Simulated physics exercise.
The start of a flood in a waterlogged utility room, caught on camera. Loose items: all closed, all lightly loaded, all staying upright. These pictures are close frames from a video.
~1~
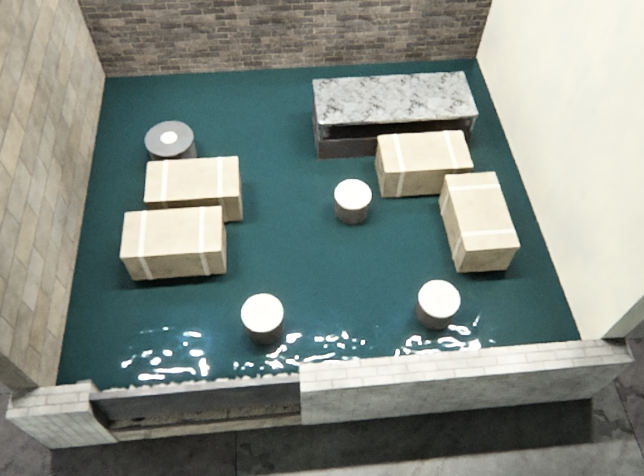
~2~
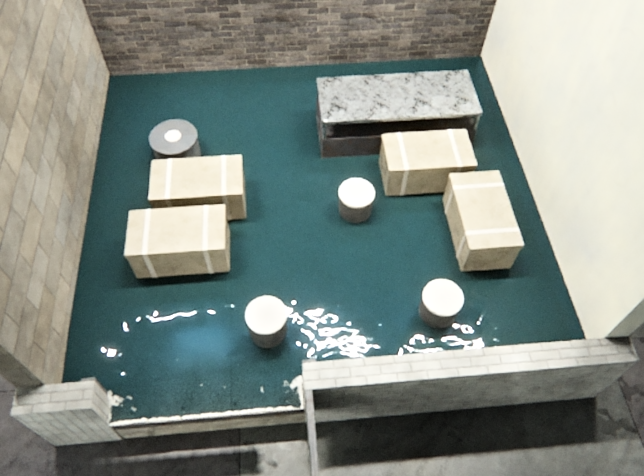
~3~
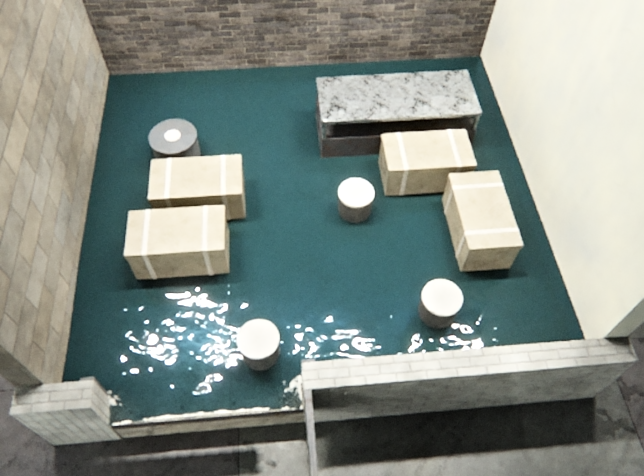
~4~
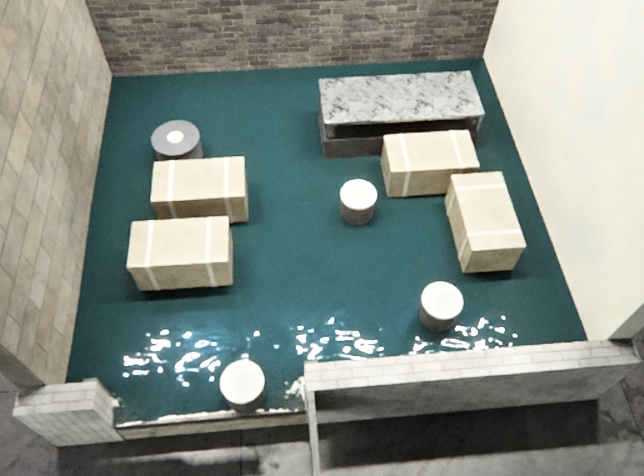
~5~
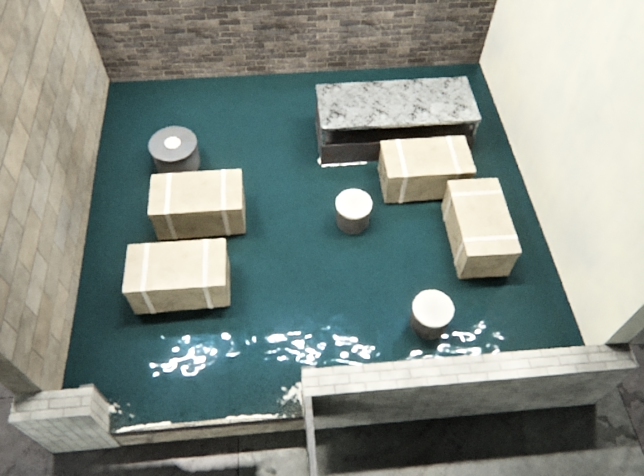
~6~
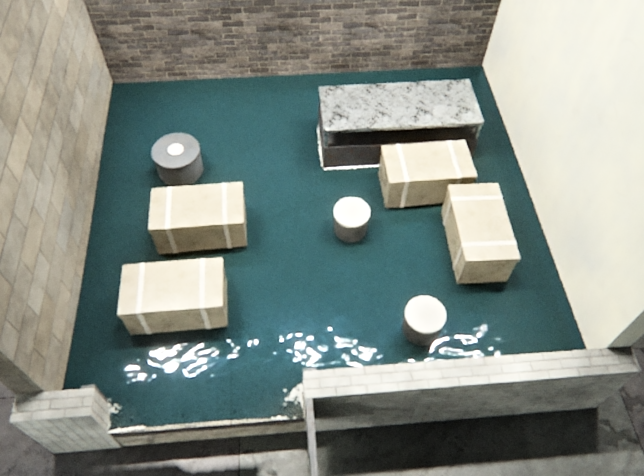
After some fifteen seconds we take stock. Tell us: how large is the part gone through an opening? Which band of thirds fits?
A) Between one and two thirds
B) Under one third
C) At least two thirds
Option C: At least two thirds.
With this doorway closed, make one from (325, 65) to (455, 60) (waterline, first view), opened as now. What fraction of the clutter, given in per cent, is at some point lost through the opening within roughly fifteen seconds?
I'd guess around 10 percent.
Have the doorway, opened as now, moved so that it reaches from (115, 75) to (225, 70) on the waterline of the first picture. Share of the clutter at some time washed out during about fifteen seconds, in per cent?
Share reached: 50 %.
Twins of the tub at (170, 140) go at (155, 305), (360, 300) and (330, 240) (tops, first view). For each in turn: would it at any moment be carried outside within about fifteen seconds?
The first departs, the second departs, the third departs.
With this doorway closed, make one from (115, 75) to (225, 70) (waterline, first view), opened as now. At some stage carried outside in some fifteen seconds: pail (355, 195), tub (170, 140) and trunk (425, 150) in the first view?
Listed order gives departs, departs, stays put.
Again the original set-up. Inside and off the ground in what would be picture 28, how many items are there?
I make it 2.
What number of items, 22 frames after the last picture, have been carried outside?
That makes 6.
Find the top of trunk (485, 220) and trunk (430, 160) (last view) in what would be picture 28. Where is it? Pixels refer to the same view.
Near (355, 293) and (346, 198).
A moment on, 1 of 8 are out; 7 afloat.
Next, 4 of 8 are out; 4 afloat.
Later, 6 of 8 are out; 2 afloat.
In the end, 7 of 8 are out; 1 afloat.
